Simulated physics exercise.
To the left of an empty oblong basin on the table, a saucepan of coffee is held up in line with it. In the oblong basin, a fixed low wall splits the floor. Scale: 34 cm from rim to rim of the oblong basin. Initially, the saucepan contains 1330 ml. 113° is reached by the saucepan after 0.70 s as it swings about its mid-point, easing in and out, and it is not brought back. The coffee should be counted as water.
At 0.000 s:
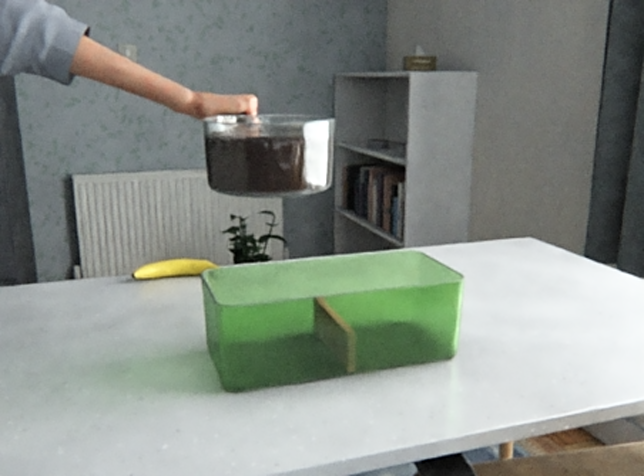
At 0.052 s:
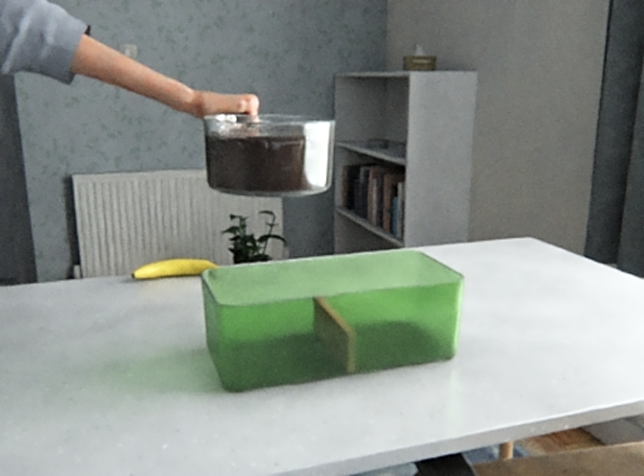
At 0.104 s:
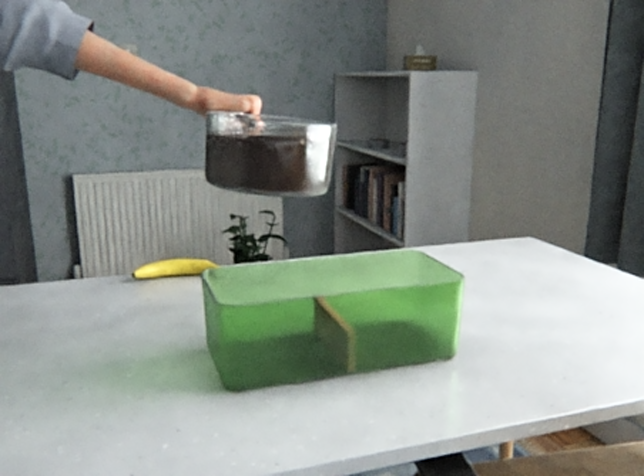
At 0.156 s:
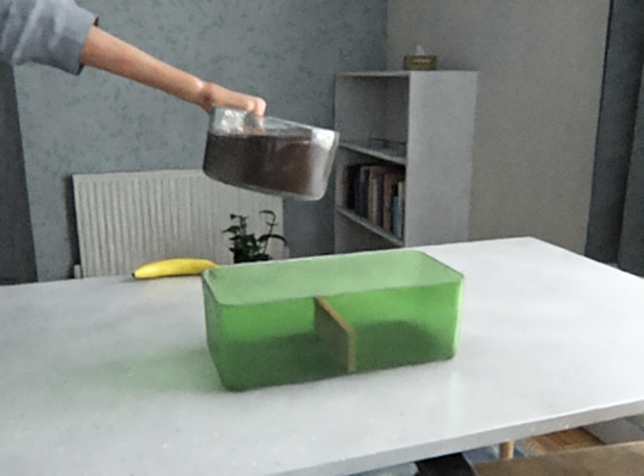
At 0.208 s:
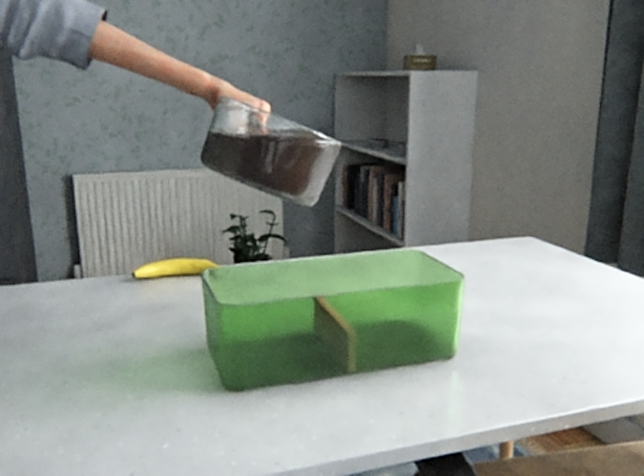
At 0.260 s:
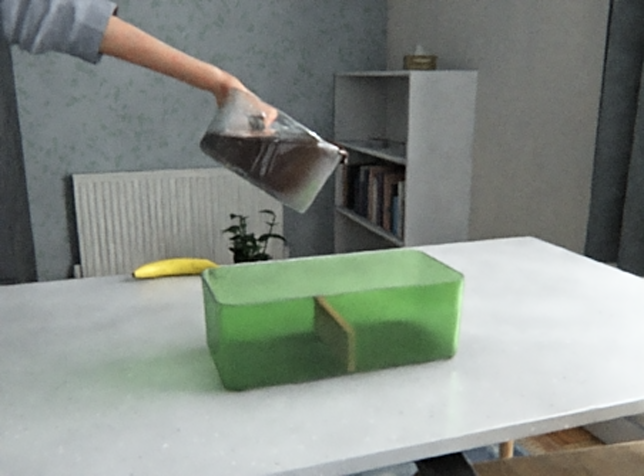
Above a green basin on a table, a hand steadily tilts a saucepan of coffee rightward.
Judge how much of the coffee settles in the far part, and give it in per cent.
Some 72 per cent settles in the far part.
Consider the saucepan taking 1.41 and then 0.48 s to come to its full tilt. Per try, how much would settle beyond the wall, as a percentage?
Try 1: Approx. 90 %; try 2: Approx. 55 %.
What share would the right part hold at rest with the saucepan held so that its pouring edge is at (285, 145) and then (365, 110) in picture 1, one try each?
Roughly 30 per cent the first time and 75 per cent the second.
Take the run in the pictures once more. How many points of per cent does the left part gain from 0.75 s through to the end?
That works out to roughly 12 per cent of the whole.
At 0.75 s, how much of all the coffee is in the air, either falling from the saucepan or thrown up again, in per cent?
Close to 18 per cent.
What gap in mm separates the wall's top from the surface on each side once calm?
44 mm left, 16 mm right.
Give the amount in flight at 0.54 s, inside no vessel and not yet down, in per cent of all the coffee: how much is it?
Some 46 per cent, I reckon.
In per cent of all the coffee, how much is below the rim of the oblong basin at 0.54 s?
28 %, more or less.
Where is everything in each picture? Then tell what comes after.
In the first picture, it leans 0°; its right rim is at (329, 120); the coffee meets the walls at (207, 135) and (326, 131); the oblong basin's rim runs from (209, 289) to (441, 264); the wall's top is at (333, 314).
In the second picture, it leans 2°; its right rim is at (330, 121); the coffee meets the walls at (207, 134) and (327, 132).
In the third picture, it leans 6°; its right rim is at (332, 126); the coffee meets the walls at (209, 132) and (328, 133).
In the fourth picture, it leans 13°; its right rim is at (334, 134); the coffee meets the walls at (211, 132) and (330, 135).
In the fifth picture, it leans 23°; its right rim is at (336, 145); the coffee meets the walls at (209, 134) and (332, 139); 1 per cent is over the edge.
In the sixth picture, it leans 34°; its right rim is at (335, 159); the coffee meets the walls at (209, 132) and (332, 151); 5 per cent is over the edge.
By 0.54 s the tilt is 99° and 26 per cent is still to pour, 0 is left of the wall and 28 right of it.
By 0.75 s the tilt is 113° and 4 per cent is still to pour, 12 is left of the wall and 66 right of it.
By 0.96 s the tilt is 113° and 0 per cent is still to pour, 21 is left of the wall and 74 right of it.
By 1.20 s the tilt is 113° and 0 per cent is still to pour, 23 is left of the wall and 72 right of it.
At rest 23 per cent lies left of the wall, 72 right of it and 4 outside.
